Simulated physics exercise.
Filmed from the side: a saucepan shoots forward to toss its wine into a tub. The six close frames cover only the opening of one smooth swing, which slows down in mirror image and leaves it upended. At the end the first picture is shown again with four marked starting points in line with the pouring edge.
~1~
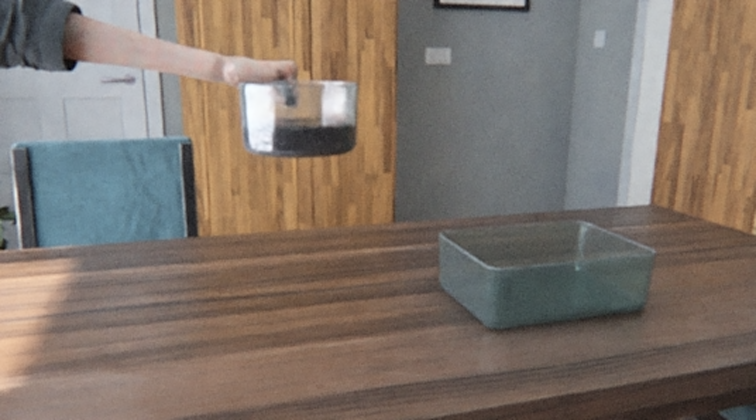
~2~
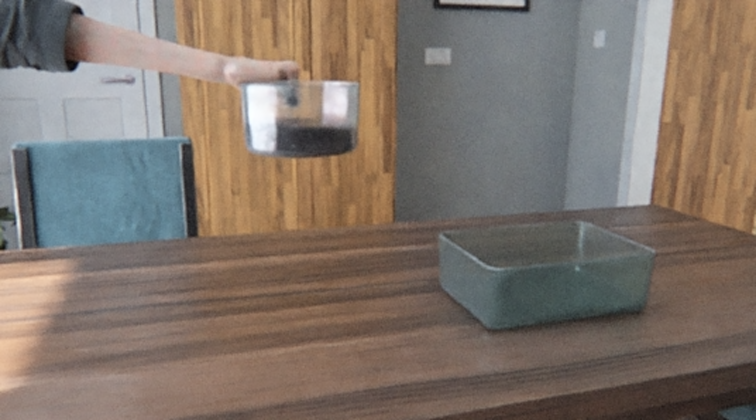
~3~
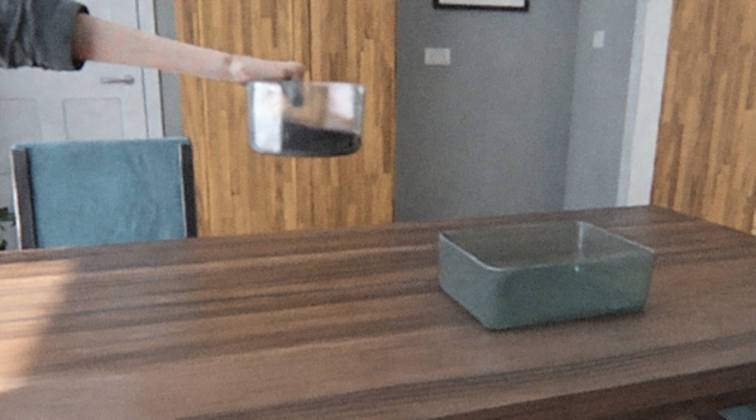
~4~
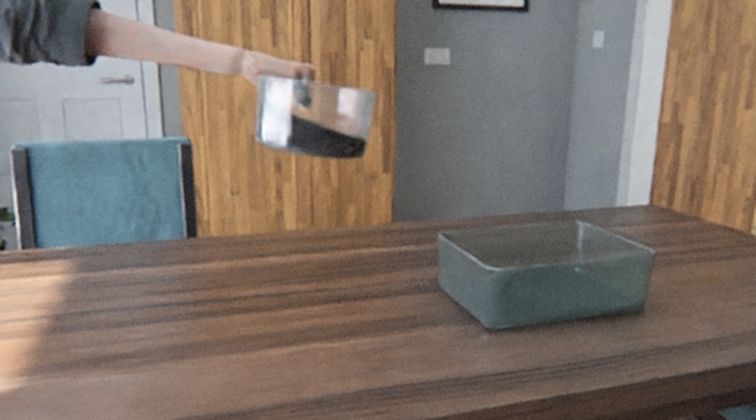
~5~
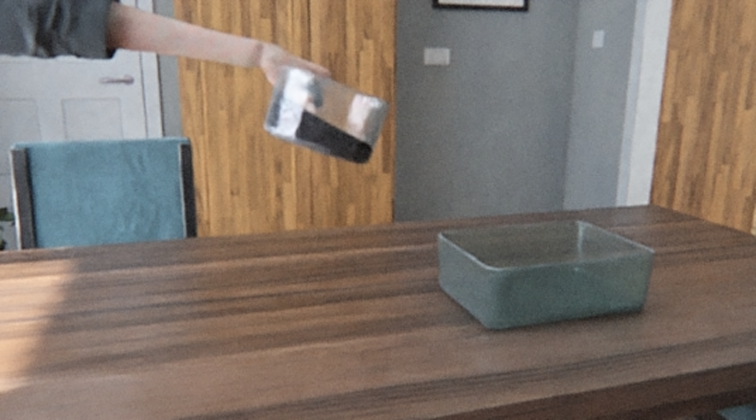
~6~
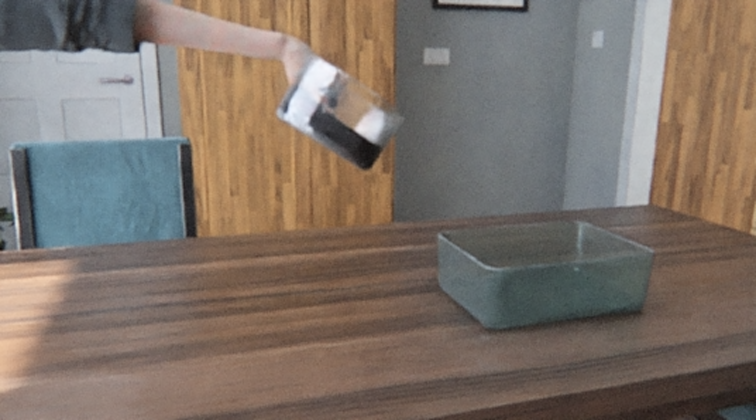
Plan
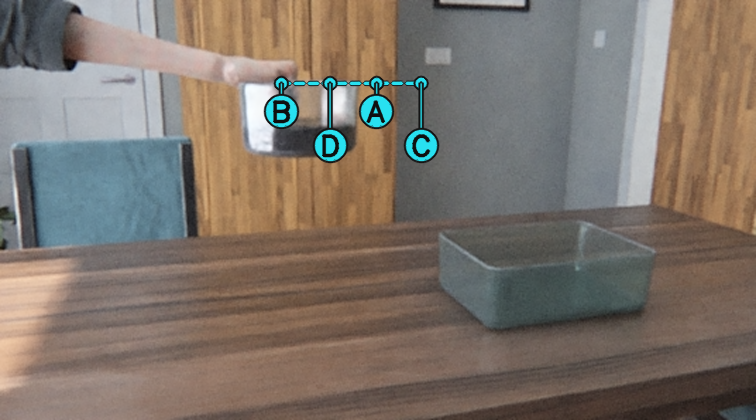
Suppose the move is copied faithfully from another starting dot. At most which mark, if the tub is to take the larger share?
Spot B.
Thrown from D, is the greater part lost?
No.
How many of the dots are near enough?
All of the four.
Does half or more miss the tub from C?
No, that is safe.
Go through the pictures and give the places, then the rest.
Upright, lip at (353, 83); tub from (483, 327) to (643, 306); nothing has left yet, in the first picture.
Upright, lip at (355, 83); nothing has left yet, in the second picture.
Upright, lip at (361, 85); nothing has left yet, in the third picture.
Tipped about 9°, lip at (372, 92); nothing has left yet, in the fourth picture.
Tipped about 19°, lip at (386, 103); nothing has left yet, in the fifth picture.
Tipped about 33°, lip at (399, 118); nothing has left yet, in the sixth picture.
On the marked copy, A at (376, 83); B at (281, 83); C at (421, 83); D at (330, 83).
If A is chosen, about 70 % lands in the tub, 9 % falls short and 21 % goes beside or beyond.
If B is chosen, about 64 % lands in the tub, 21 % falls short and 15 % goes beside or beyond.
If C is chosen, about 87 % lands in the tub, 7 % falls short and 6 % goes beside or beyond.
If D is chosen, about 67 % lands in the tub, 10 % falls short and 22 % goes beside or beyond.
